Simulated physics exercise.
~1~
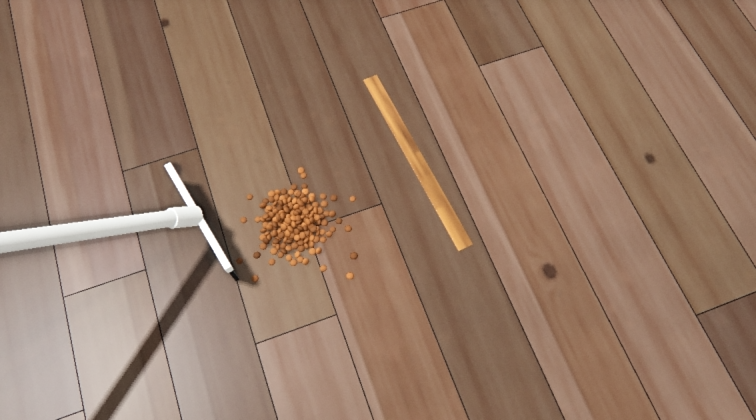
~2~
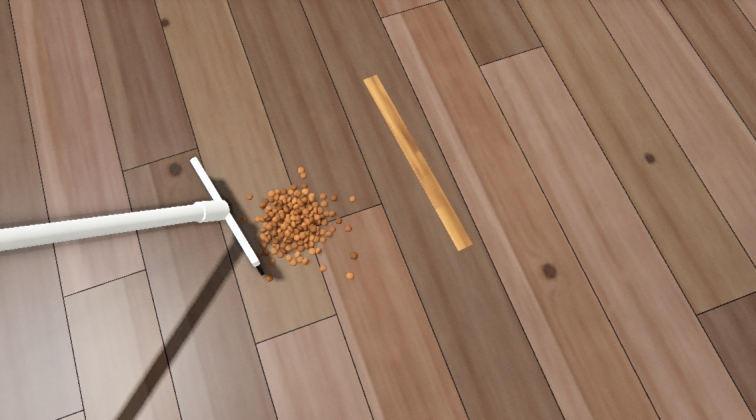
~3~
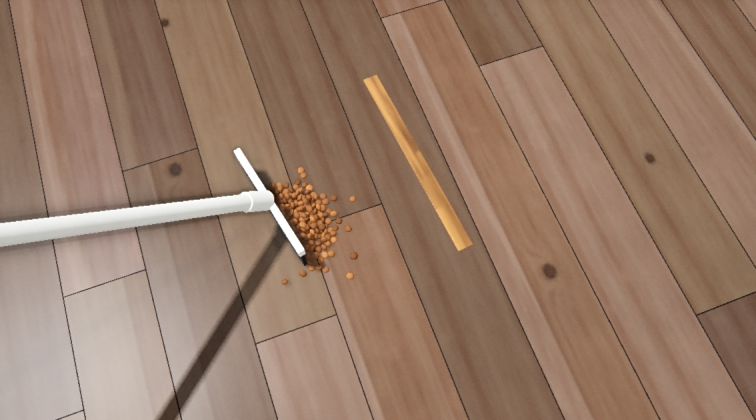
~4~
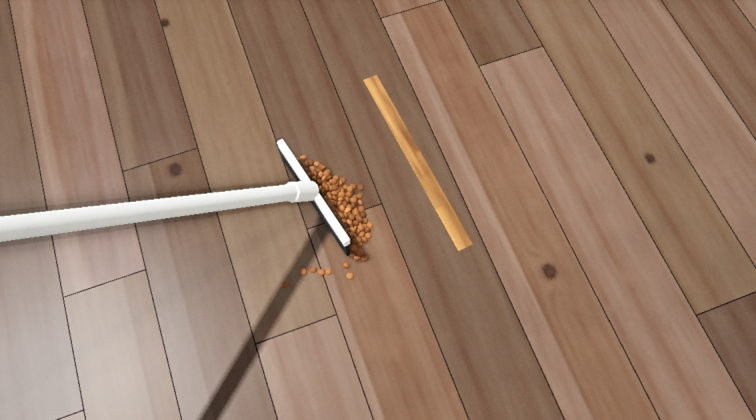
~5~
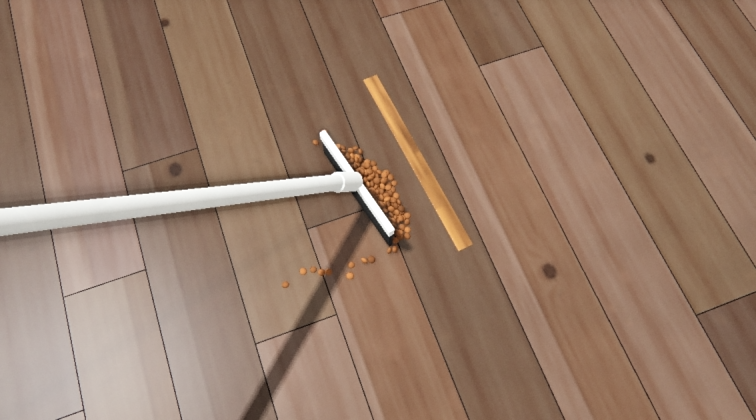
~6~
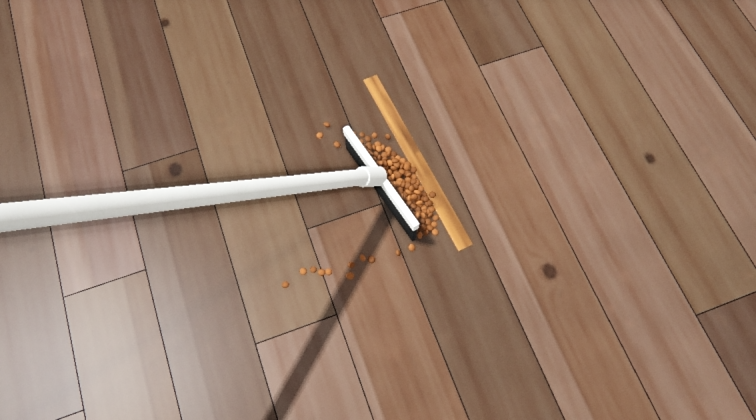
White squeegee pushing a pile of brown kibble rightwards across a wooden floor, leaving stragglers and stopping just short of a strip.
